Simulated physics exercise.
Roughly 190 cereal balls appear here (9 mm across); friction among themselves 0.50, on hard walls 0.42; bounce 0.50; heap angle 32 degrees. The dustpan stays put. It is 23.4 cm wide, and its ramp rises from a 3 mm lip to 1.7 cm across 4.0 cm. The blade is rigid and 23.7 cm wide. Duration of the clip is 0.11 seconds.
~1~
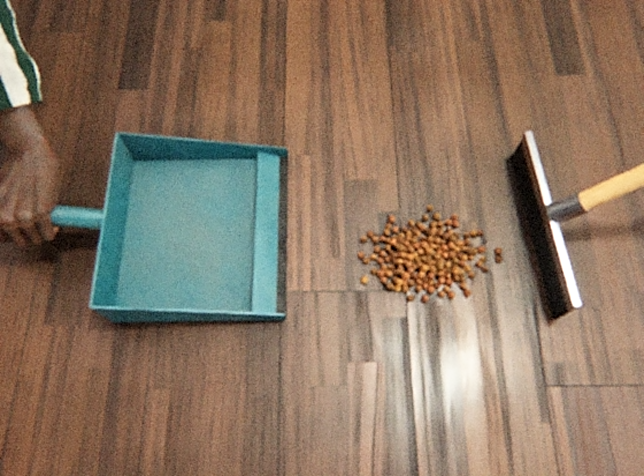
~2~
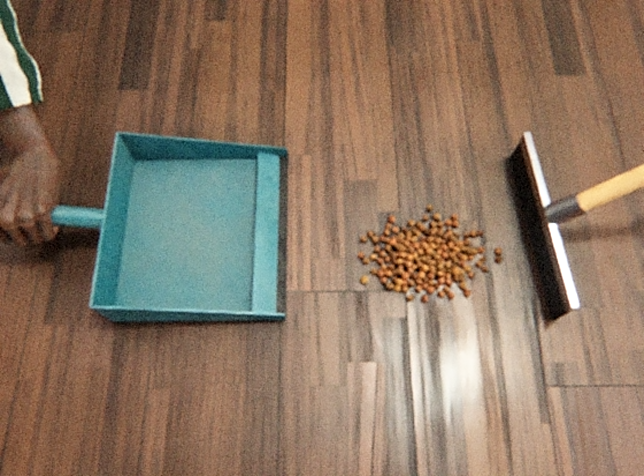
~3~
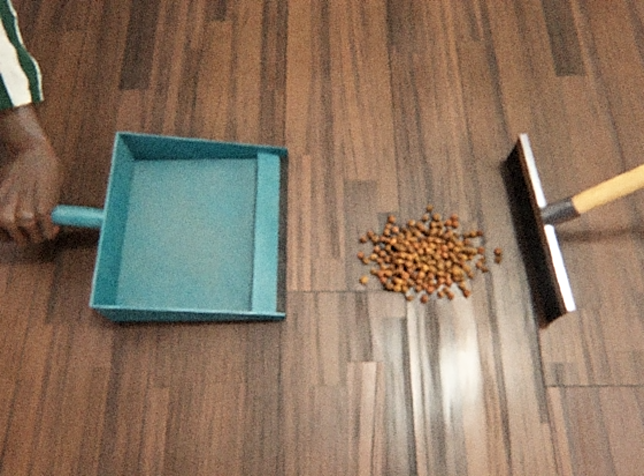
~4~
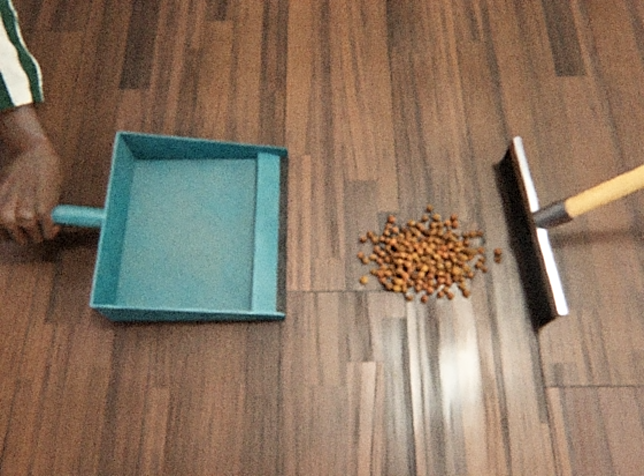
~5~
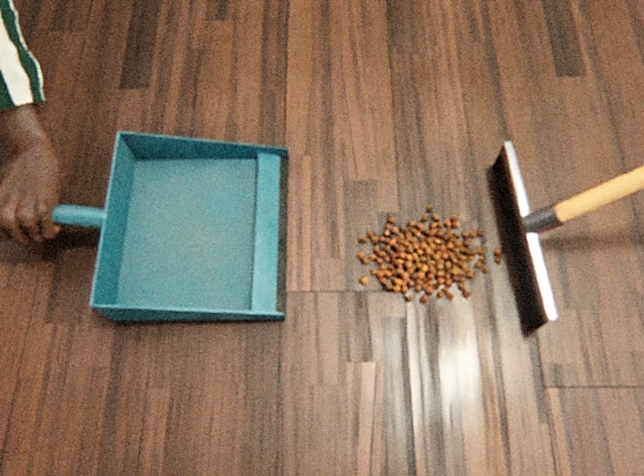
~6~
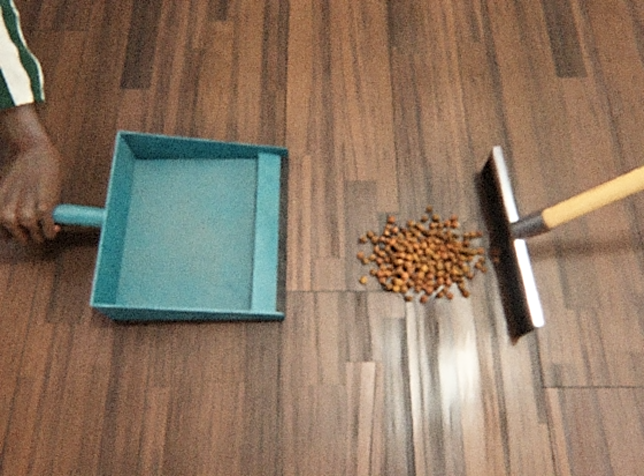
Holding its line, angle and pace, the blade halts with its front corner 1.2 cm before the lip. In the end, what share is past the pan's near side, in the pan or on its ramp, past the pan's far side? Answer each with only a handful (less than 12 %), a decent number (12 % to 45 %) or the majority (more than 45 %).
Near side: A decent number; pan: A decent number; far side: Only a handful.
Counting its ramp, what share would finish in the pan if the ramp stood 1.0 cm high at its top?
Estimate: About 35 in a hundred.
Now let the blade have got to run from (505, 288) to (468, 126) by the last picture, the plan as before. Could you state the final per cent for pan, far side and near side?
Split: Pan = 30, far = 5, near = 20.
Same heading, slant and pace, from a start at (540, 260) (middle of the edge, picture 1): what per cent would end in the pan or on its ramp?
Roughly 25 percent would end up there.
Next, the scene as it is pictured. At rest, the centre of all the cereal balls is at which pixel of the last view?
Approximately (273, 301) in the last view.
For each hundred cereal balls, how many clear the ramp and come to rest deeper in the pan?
Near 10 per cent, I'd say.
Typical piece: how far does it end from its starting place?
Somewhere around 22 centimetres.
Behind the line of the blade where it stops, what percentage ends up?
Estimate: About 10 %.
Then, 0.19 s after the last picture, middle of the blade 15 cm from the lip; 0 % over the lip, far side 0 %, near side 10 %.
Then, 0.32 s after the last picture, middle of the blade 6 cm from the lip; 0 % over the lip, far side 0 %, near side 30 %.
Then, 0.58 s after the last picture, middle of the blade 2 cm from the lip; 35 % over the lip, far side 0 %, near side 35 %.
In the end, near side 35 %, pan 30 %, far side 0 %, in front of the lip or behind the blade 30 %.
